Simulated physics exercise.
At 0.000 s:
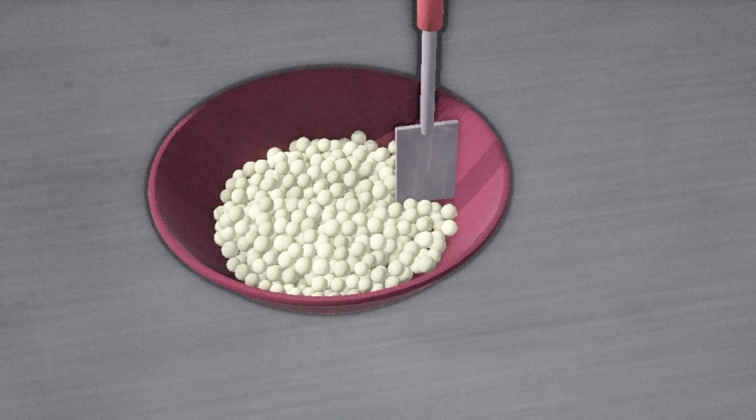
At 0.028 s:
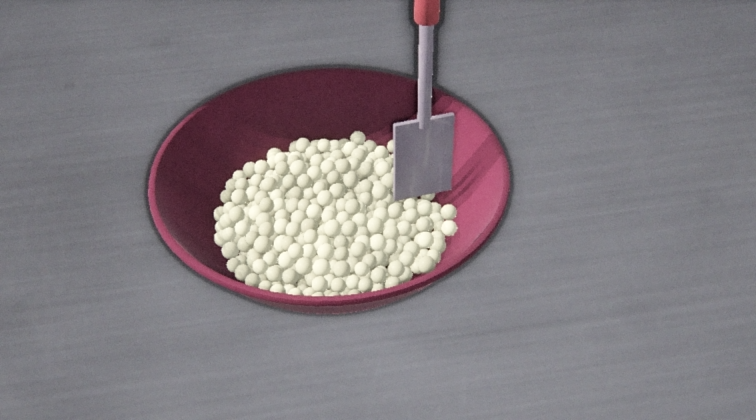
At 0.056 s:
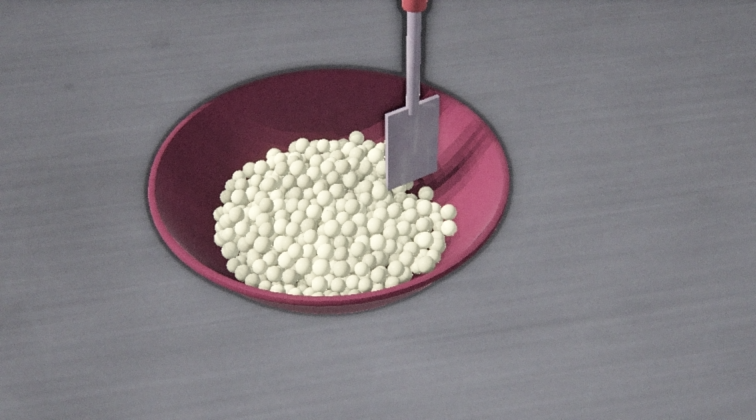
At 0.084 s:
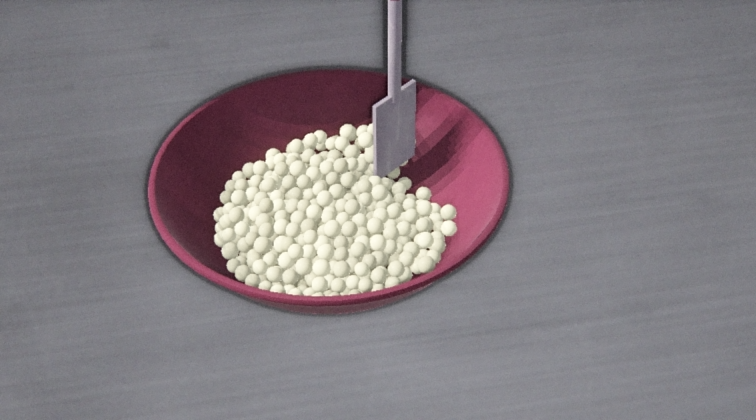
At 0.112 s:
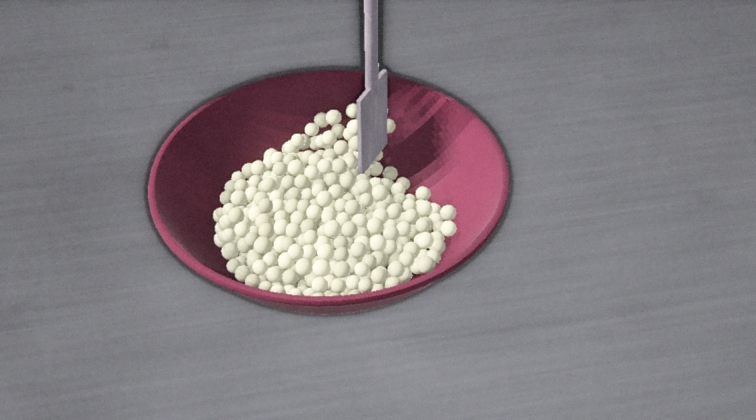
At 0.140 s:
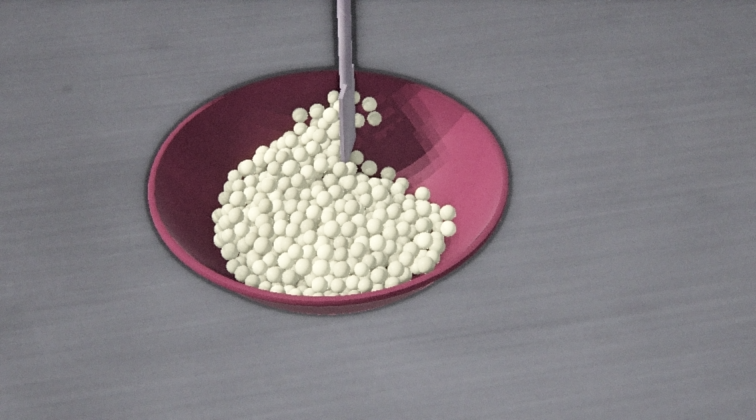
A wide maroon bowl of small cream-colored beads sat still on a gray table while a red-handled spatula swept leftward around its far side, turning edge-on and pushing some beads up the back wall.
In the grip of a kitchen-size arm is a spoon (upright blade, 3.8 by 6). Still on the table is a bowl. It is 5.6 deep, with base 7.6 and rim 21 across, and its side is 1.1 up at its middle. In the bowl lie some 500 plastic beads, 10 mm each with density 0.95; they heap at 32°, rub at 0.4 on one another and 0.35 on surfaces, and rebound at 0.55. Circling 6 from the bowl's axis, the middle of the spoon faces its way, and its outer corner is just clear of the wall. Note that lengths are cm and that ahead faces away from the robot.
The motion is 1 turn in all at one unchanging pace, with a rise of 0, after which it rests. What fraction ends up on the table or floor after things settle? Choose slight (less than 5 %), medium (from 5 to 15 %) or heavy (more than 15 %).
The share is medium.
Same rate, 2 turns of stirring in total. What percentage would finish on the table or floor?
In that case some 15 per cent.
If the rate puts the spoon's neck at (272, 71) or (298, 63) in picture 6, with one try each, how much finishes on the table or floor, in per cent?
About 25 and 20 %.
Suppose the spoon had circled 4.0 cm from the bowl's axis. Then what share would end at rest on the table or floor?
Roughly 0 percent, I'd expect.
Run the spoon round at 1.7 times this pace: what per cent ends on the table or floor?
Close to 25 in a hundred.
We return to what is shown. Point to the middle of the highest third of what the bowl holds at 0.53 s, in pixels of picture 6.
Near pixel (402, 245).
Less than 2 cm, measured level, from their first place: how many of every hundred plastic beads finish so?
Near 35 % of the pieces.
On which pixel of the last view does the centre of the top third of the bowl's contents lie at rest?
(365, 177).
By 0.33 s, 181° round, highest piece 7 above the table; 501 in the bowl, 4 in flight or on the tool.
By 0.53 s, 293° round, highest piece 7 above the table; 482 in the bowl, 17 on the table or floor, 6 in flight or on the tool.
By 0.82 s, 0° round, highest piece 5 above the table; 466 in the bowl, 38 on the table or floor, 1 in flight or on the tool.
By 1.52 s, 0° round, highest piece 5 above the table; 466 in the bowl, 39 on the table or floor.
Final count, 466 in the bowl, 39 on the table or floor. That is 8 % on the table or floor.
